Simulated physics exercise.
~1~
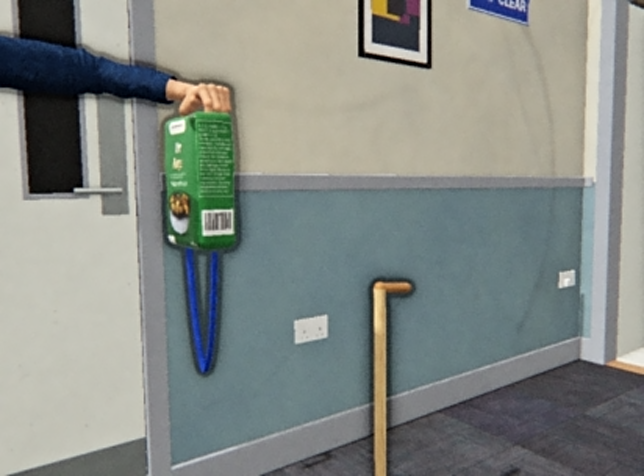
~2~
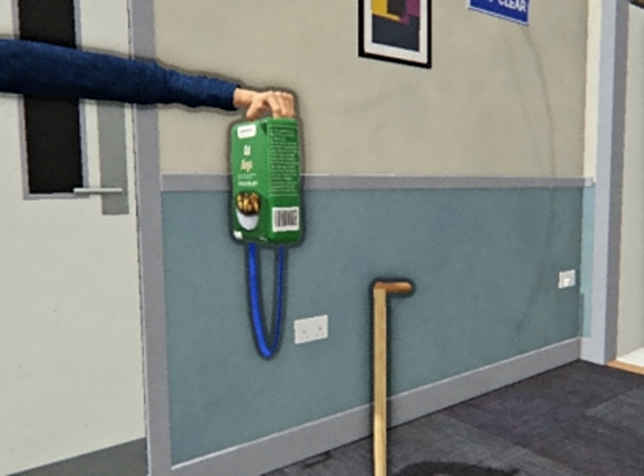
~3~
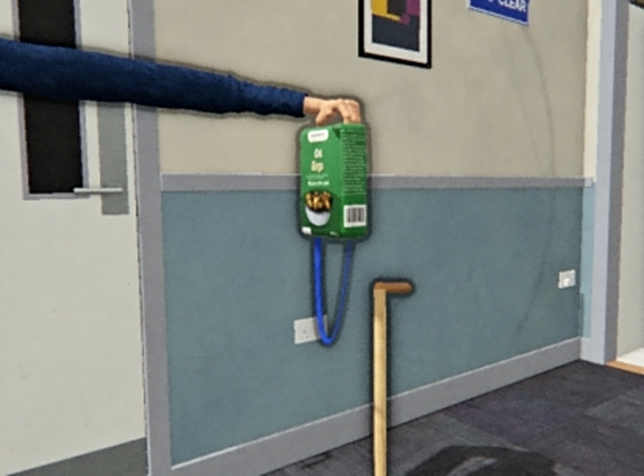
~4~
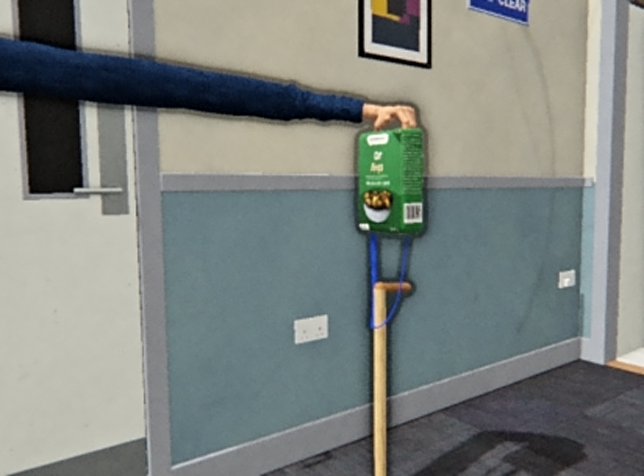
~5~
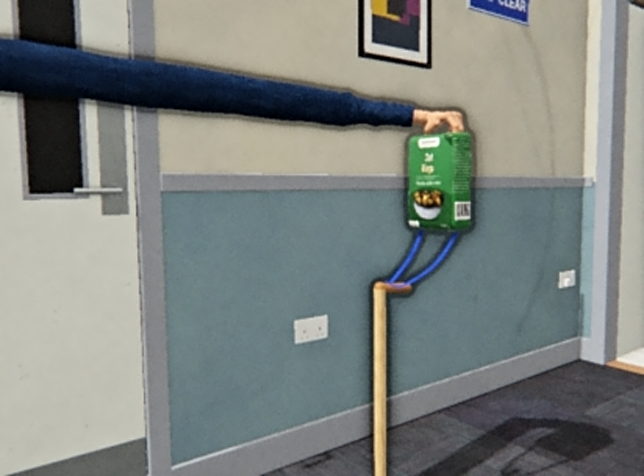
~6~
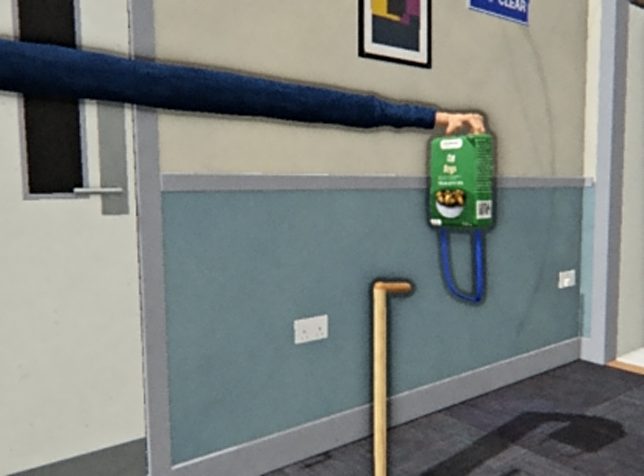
An arm in a dark blue sleeve carried a green sack with a hanging blue loop rightward across a short post, where the loop met the bar at the top, swung up and slipped over, and the sack ended up past it, hanging free.
